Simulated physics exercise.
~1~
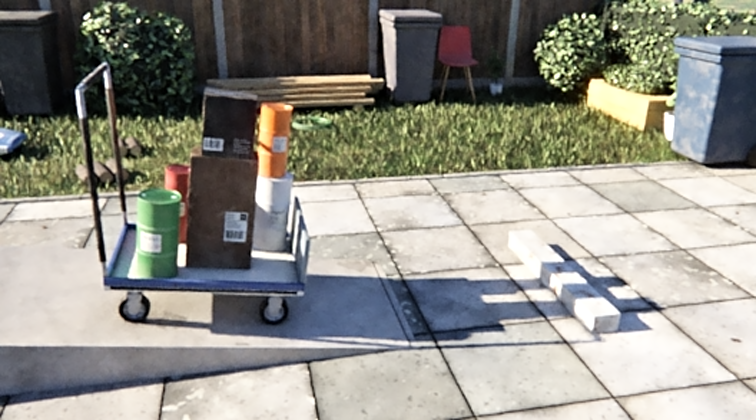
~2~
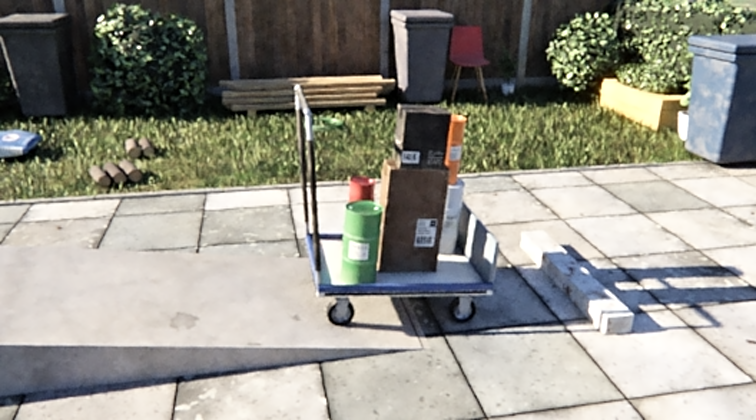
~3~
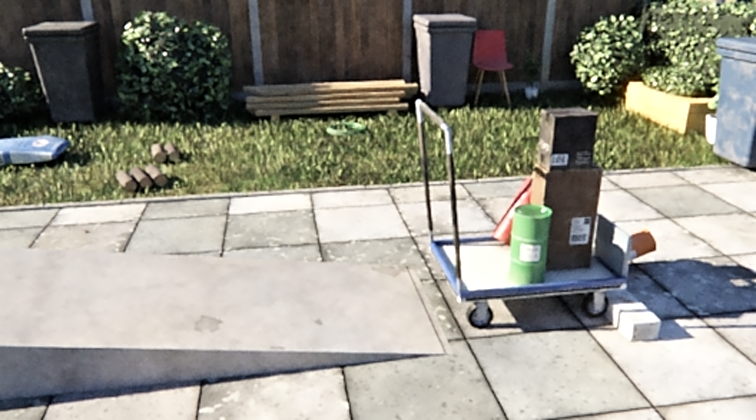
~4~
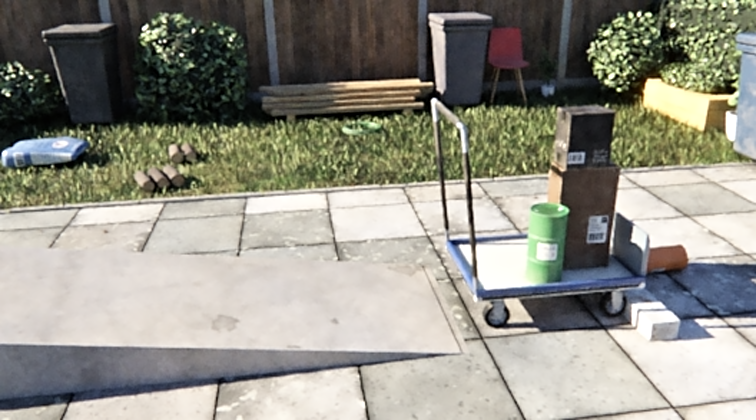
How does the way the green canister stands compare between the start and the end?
At the start it leans slightly, on the trolley on the ramp. By the end it stands upright on the trolley, down on the flat paving.
A loaded trolley rolled right down a ramp and across the paving to a pale block kerb, where the orange canister toppled off the front and the red one tipped out of sight, while the green canister and two stacked boxes stayed standing aboard.
